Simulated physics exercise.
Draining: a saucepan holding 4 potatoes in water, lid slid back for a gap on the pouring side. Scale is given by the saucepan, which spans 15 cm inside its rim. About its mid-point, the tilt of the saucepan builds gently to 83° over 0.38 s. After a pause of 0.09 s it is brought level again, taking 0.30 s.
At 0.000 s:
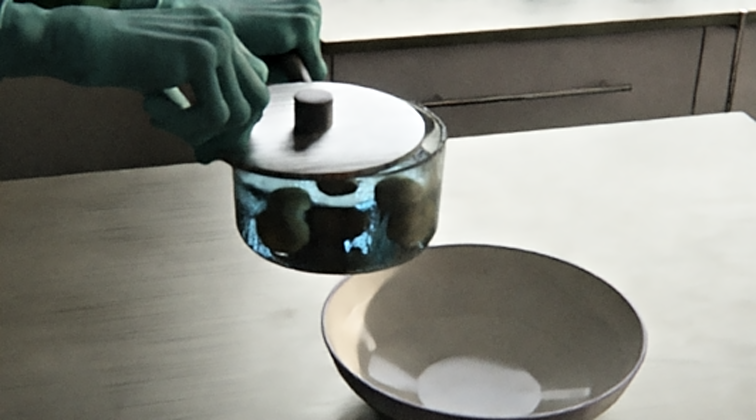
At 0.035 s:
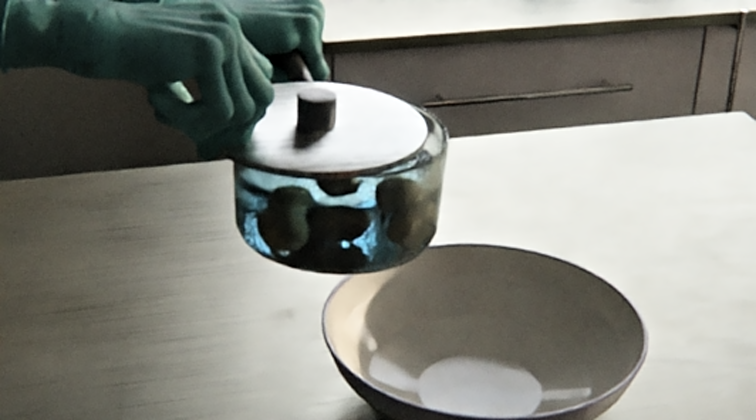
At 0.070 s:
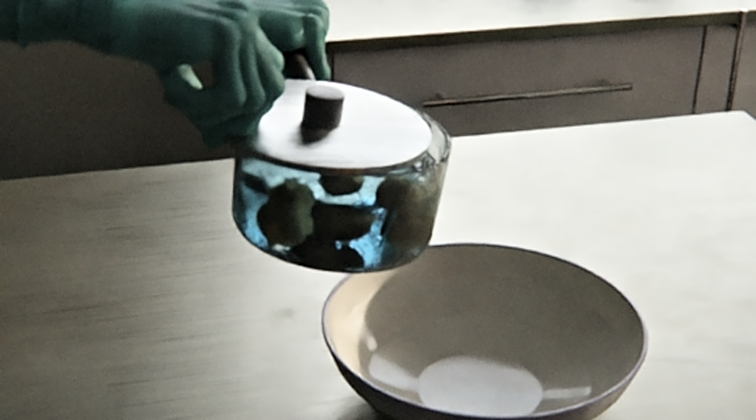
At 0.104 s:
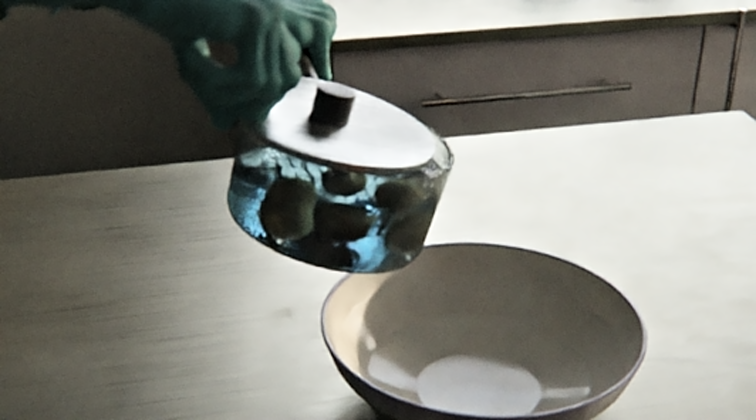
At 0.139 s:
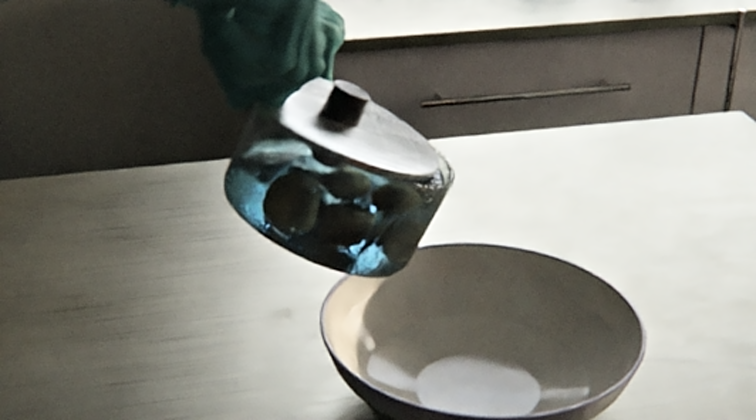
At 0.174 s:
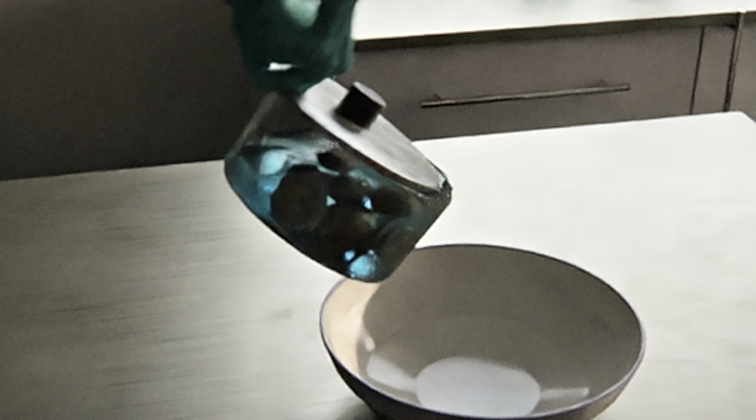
Two green-gloved hands hold a clear saucepan by its handle and lid above a pale table, seen from slightly above with dark drawers behind. The pan, at centre-left, holds dark rounded potatoes in bluish water under a pale lid with a black knob, beside a wide beige bowl at lower right. The hands tilt the pan gently, then more steeply, rightward while the camera stays still.
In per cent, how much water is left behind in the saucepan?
44 %.
Then, 0.33 s in, the tilt is 79° and 77 per cent of the water is still in the saucepan.
Then, 0.44 s in, the tilt is 83° and 60 per cent of the water is still in the saucepan.
Then, 0.55 s in, the tilt is 68° and 47 per cent of the water is still in the saucepan.
Then, 0.68 s in, the tilt is 17° and 44 per cent of the water is still in the saucepan.
Finally, 44 per cent of the water is still in the saucepan.
